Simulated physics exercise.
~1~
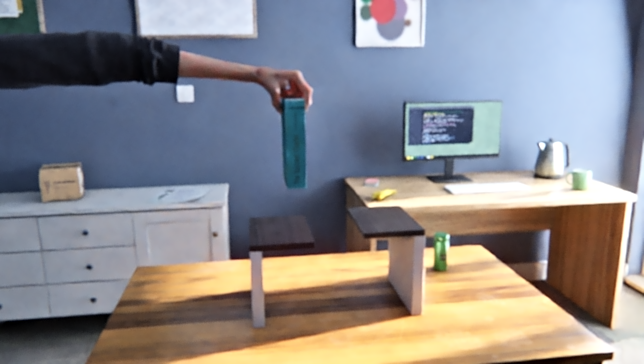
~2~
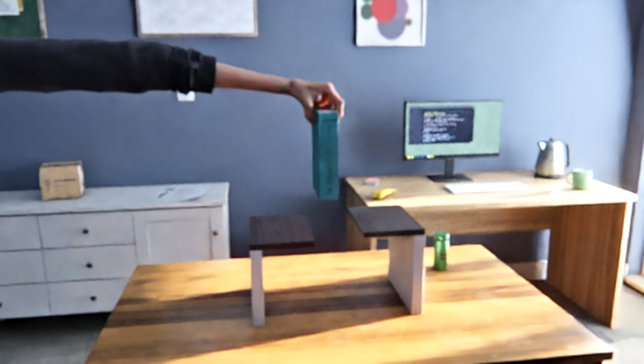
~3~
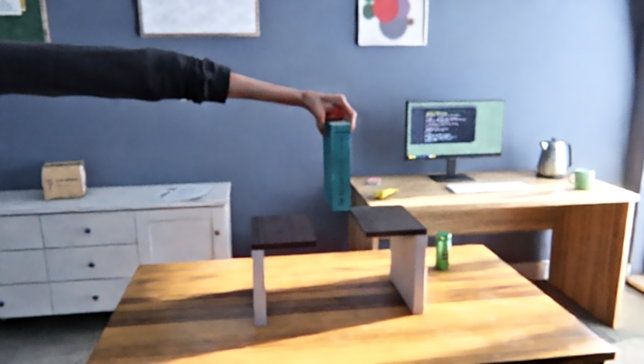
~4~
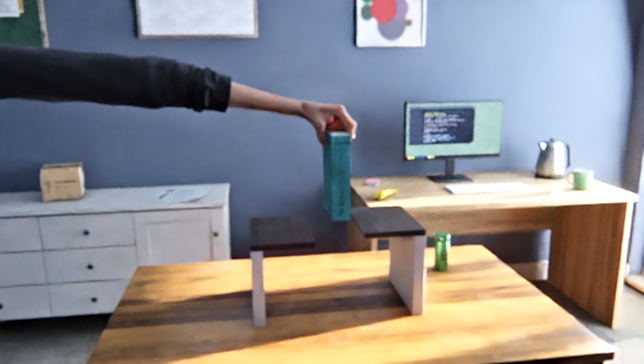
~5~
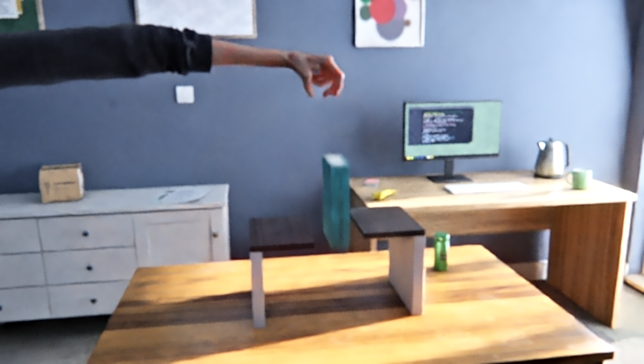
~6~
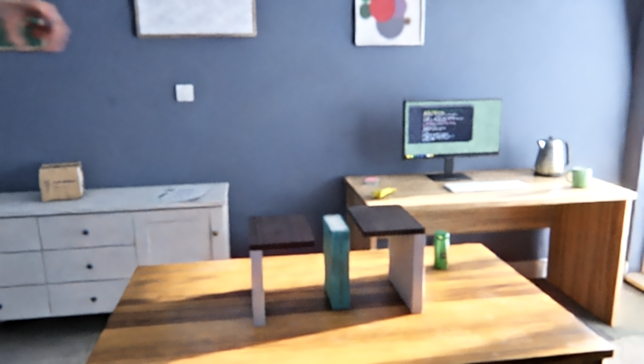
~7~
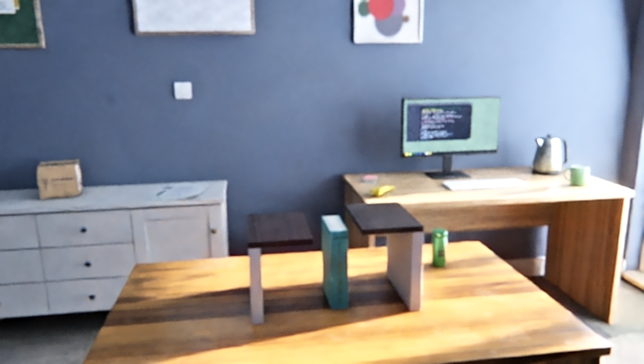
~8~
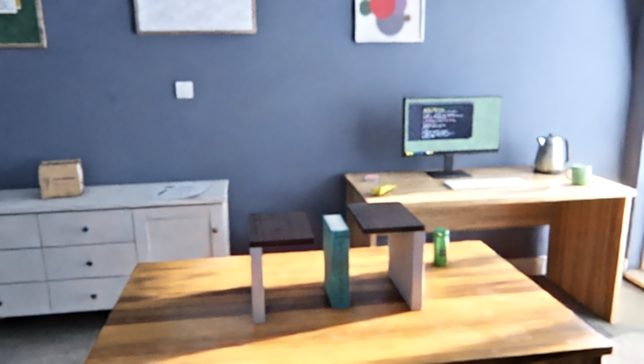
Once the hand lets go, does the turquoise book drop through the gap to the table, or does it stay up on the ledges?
The turquoise book drops through the gap and ends up standing on the table between the two ledges.
